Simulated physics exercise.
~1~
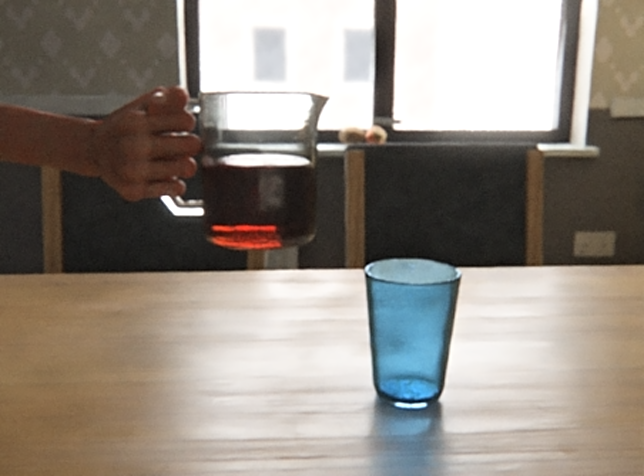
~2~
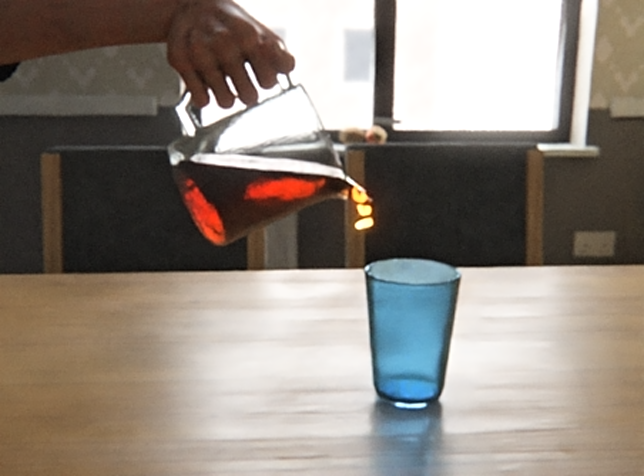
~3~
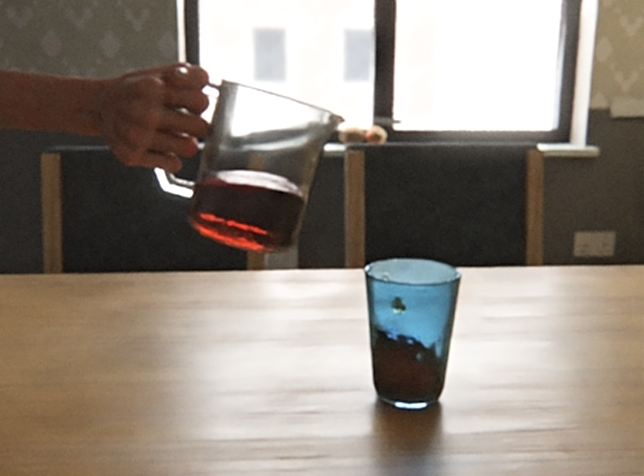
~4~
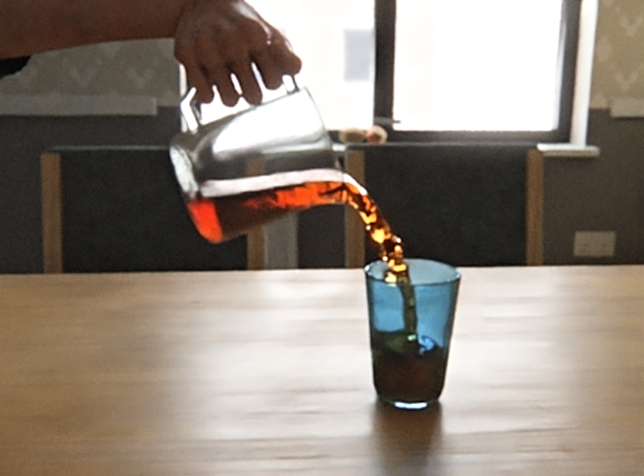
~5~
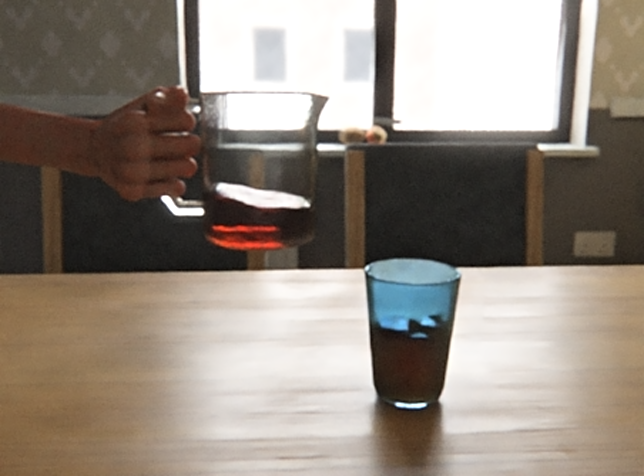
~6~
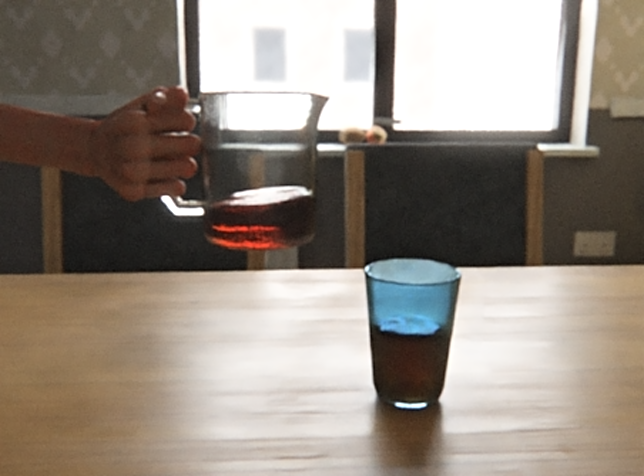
On a wooden table, a hand tips tea from a glass pitcher into a blue tumbler twice, then levels it.
